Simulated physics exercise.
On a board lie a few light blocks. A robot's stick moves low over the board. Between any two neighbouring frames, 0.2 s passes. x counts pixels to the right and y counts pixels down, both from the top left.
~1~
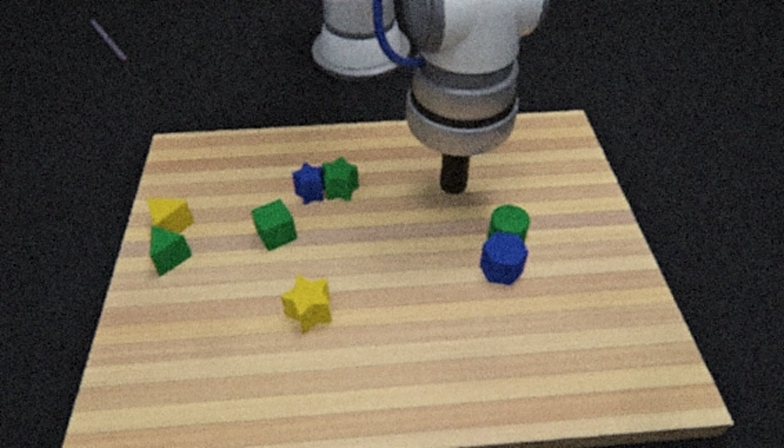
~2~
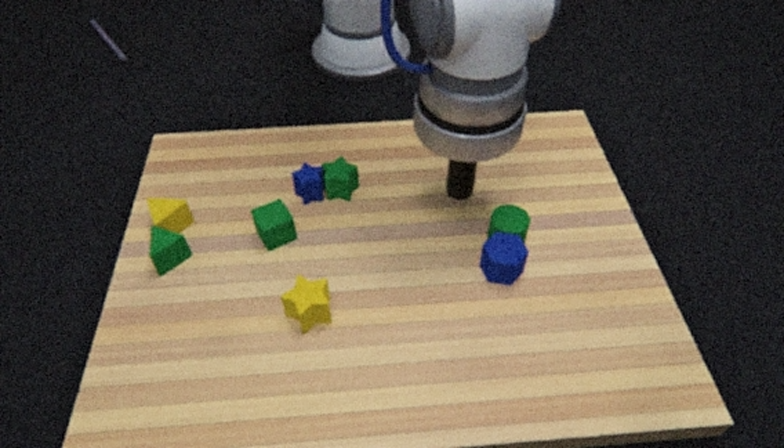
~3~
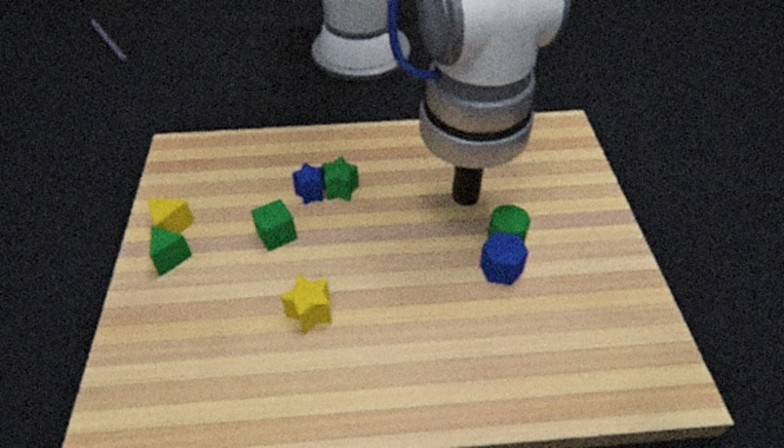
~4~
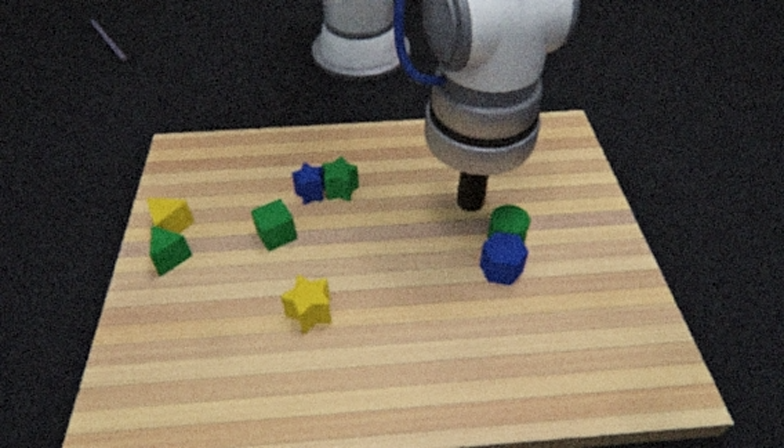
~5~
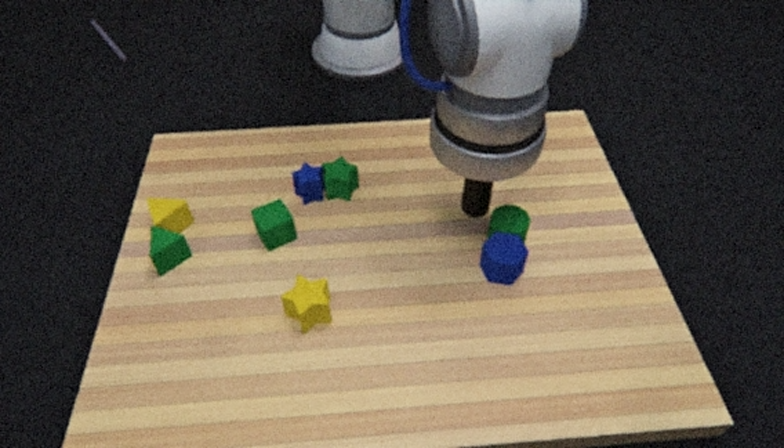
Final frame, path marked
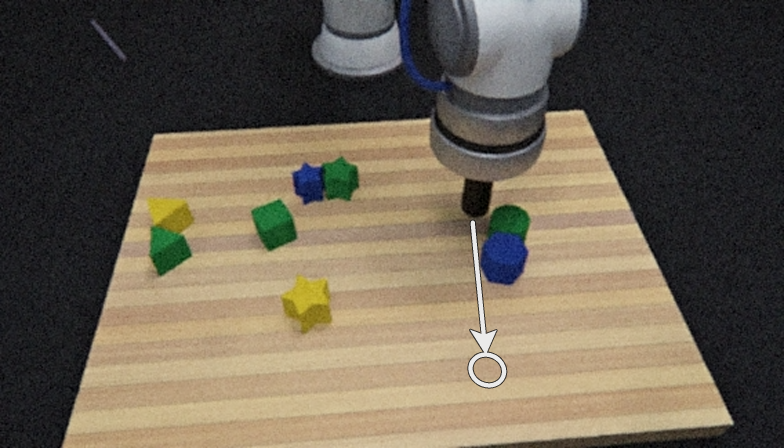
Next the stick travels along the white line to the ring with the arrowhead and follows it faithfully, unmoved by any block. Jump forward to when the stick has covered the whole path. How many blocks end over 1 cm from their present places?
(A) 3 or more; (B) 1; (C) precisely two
Option B.
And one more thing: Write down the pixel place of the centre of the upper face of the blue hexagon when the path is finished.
Put as a pixel place, it's (522, 270).
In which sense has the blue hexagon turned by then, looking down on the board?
Viewed from above: Anti-clockwise.
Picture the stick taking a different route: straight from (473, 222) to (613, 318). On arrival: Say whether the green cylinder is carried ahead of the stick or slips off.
Beside or behind it.
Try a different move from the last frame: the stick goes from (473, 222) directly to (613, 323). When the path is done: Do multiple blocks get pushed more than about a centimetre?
It seems so.
The drawn path runs from (473, 222) to (487, 370).
The first path, step by step. One third of the way, stick (479, 252); blue hexagon (514, 259), turned 25° anticlockwise.
Two thirds of the way, stick (484, 301); blue hexagon (522, 270), turned 55° anticlockwise.
At the end, stick (490, 357); blue hexagon (522, 270), turned 55° anticlockwise; green cylinder not moved.
